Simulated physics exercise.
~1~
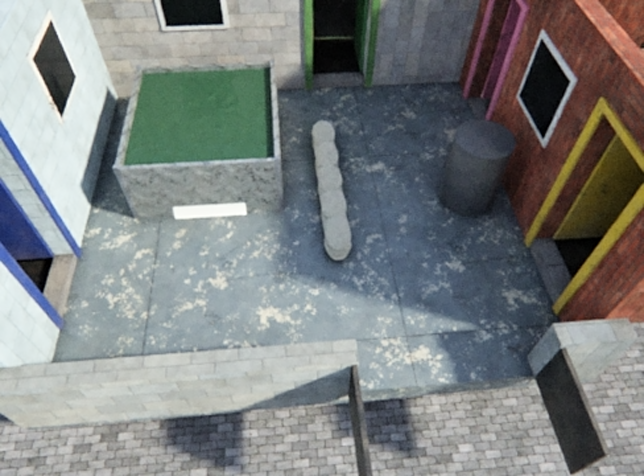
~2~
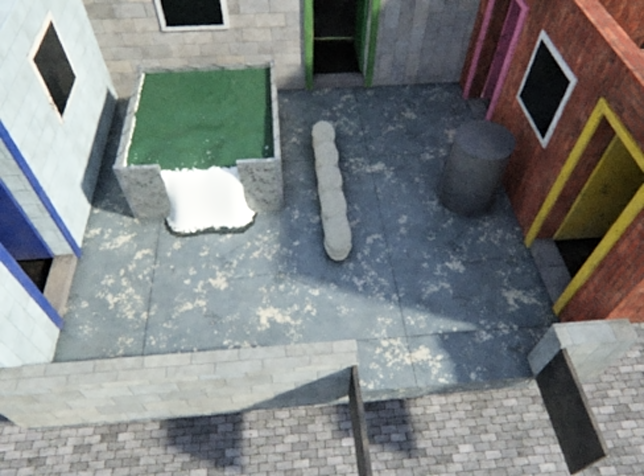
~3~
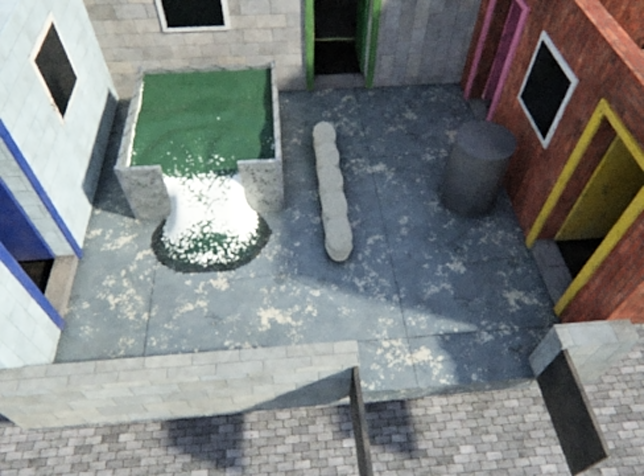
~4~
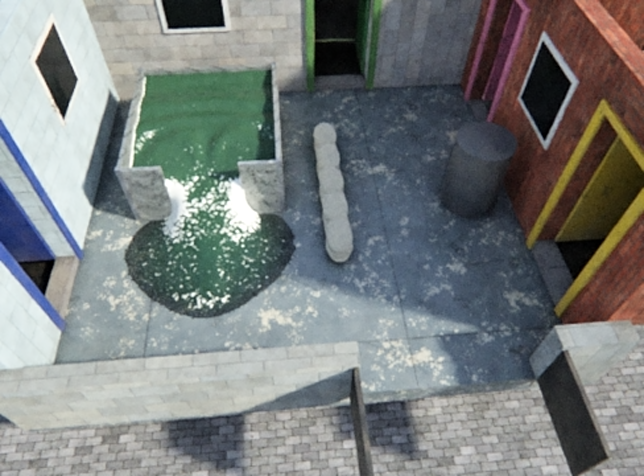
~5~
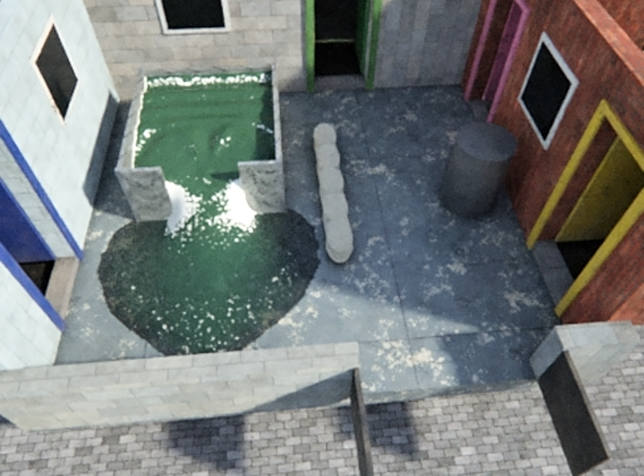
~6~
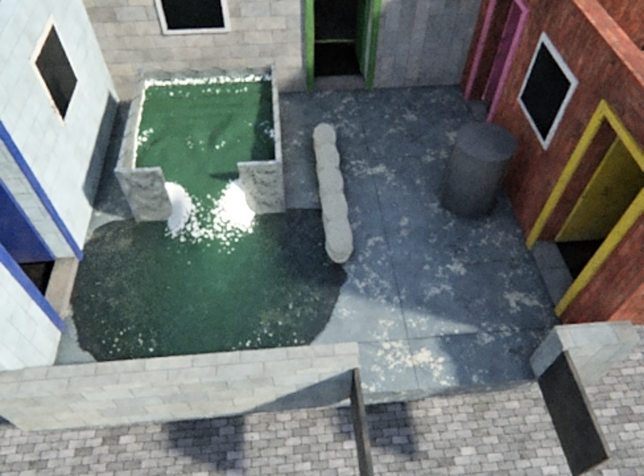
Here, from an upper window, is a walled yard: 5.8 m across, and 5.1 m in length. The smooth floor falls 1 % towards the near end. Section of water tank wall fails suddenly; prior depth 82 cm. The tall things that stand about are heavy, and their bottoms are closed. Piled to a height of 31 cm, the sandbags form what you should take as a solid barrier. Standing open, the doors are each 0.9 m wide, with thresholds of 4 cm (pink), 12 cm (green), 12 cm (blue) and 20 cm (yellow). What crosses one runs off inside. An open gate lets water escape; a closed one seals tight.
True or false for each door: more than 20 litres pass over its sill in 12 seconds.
Per door: The pink door: True; the green door: False; the blue door: True; the yellow door: False.
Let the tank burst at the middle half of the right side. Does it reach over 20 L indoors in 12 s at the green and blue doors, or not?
With respect to that limit, green ends up outside it, blue ends up inside it.
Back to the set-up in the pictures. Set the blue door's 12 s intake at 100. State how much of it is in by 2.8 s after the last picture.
Some 65 per cent by then.
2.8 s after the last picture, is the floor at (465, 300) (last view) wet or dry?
Soaked.
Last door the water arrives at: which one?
The answer is the green door.
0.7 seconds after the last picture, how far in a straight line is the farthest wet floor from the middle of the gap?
I'd put it close to 3.6 m.
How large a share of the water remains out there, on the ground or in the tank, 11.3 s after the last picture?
Some 70 in a hundred.
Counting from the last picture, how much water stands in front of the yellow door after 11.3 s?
I'd put it near 10.0 cm.
Then, 0.7 s after the last picture water covers 30 % of the floor and is deepest (56 cm) near (46, 398); pink door not reached, green door not reached, blue door 13 cm at the sill, 0 L in, yellow door not reached.
Then, 1.5 s after the last picture water covers 40 % of the floor and is deepest (46 cm) near (185, 371); pink door not reached, green door not reached, blue door 22 cm at the sill, 9 L in, yellow door not reached.
Then, 2.8 s after the last picture water covers 55 % of the floor and is deepest (30 cm) near (64, 397); pink door not reached, green door not reached, blue door 17 cm at the sill, 41 L in, yellow door 17 cm at the sill, 0 L in.
Then, 6.3 s after the last picture water covers 90 % of the floor and is deepest (20 cm) near (118, 109); pink door 2 cm at the sill, 0 L in, green door 5 cm at the sill, 0 L in, blue door 12 cm at the sill, 64 L in, yellow door 14 cm at the sill, 0 L in.
Then, 11.3 s after the last picture water covers 95 % of the floor and is deepest (14 cm) near (569, 354); pink door 10 cm at the sill, 98 L in, green door 5 cm at the sill, 0 L in, blue door 10 cm at the sill, 65 L in, yellow door 10 cm at the sill, 0 L in.
